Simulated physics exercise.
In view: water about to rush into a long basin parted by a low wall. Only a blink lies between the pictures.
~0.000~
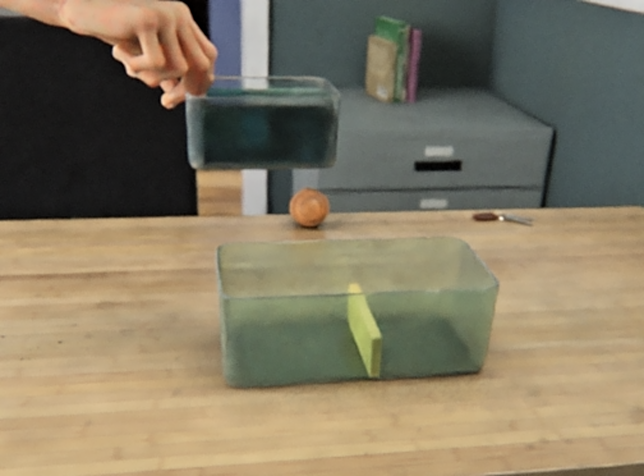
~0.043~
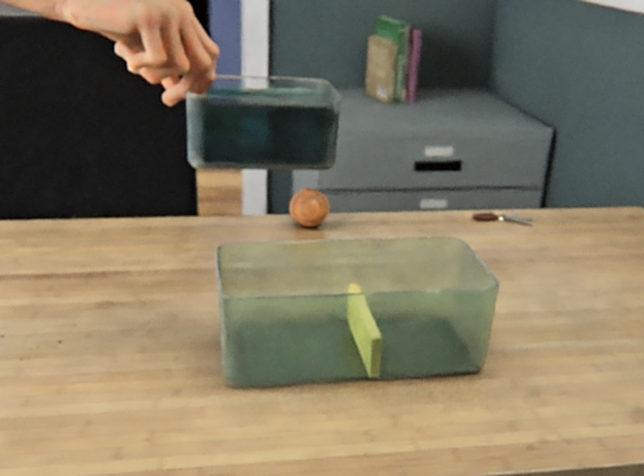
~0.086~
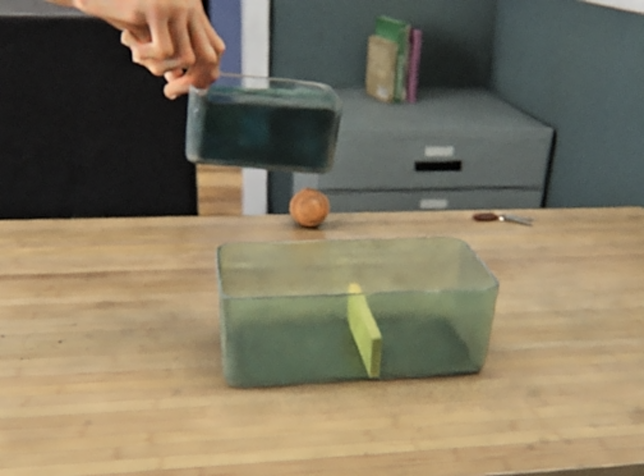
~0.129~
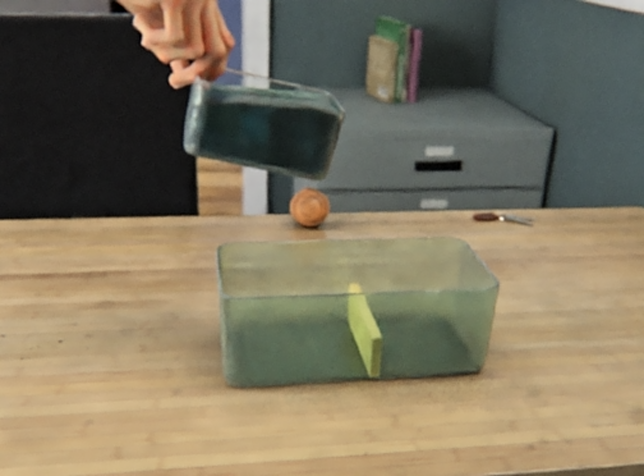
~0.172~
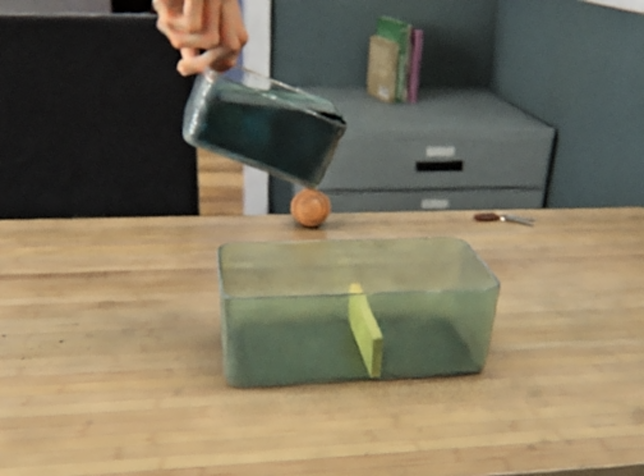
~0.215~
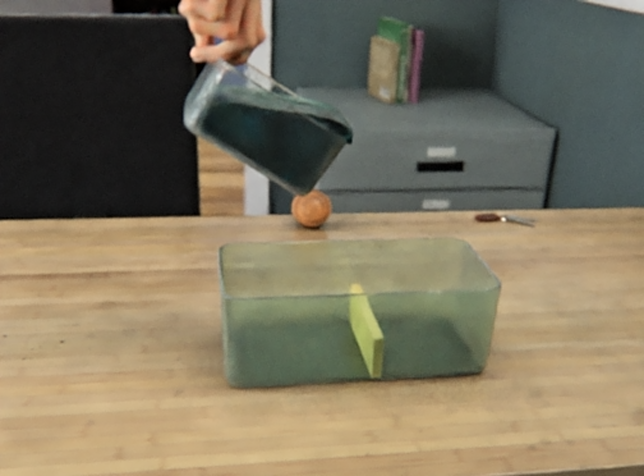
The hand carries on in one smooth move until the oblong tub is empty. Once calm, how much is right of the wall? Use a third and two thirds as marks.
It comes to between a third and two thirds.
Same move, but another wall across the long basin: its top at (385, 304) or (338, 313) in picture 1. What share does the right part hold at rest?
The first gives 35 %, the second 75 %.
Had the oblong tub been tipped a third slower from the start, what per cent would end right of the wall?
About 60 per cent.
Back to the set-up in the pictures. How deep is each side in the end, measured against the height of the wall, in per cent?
Left about 30, right about 50.
A moment on, the oblong tub is tipped on its side and 24 per cent is still to pour, 1 is left of the wall and 20 right of it.
Next, the oblong tub is tipped on its side and 6 per cent is still to pour, 17 is left of the wall and 61 right of it.
Then the oblong tub is tipped on its side and 2 per cent is still to pour, 29 is left of the wall and 52 right of it.
Later the oblong tub is tipped on its side and 0 per cent is still to pour, 34 is left of the wall and 56 right of it.
At rest 35 per cent lies left of the wall, 56 right of it and 9 outside.
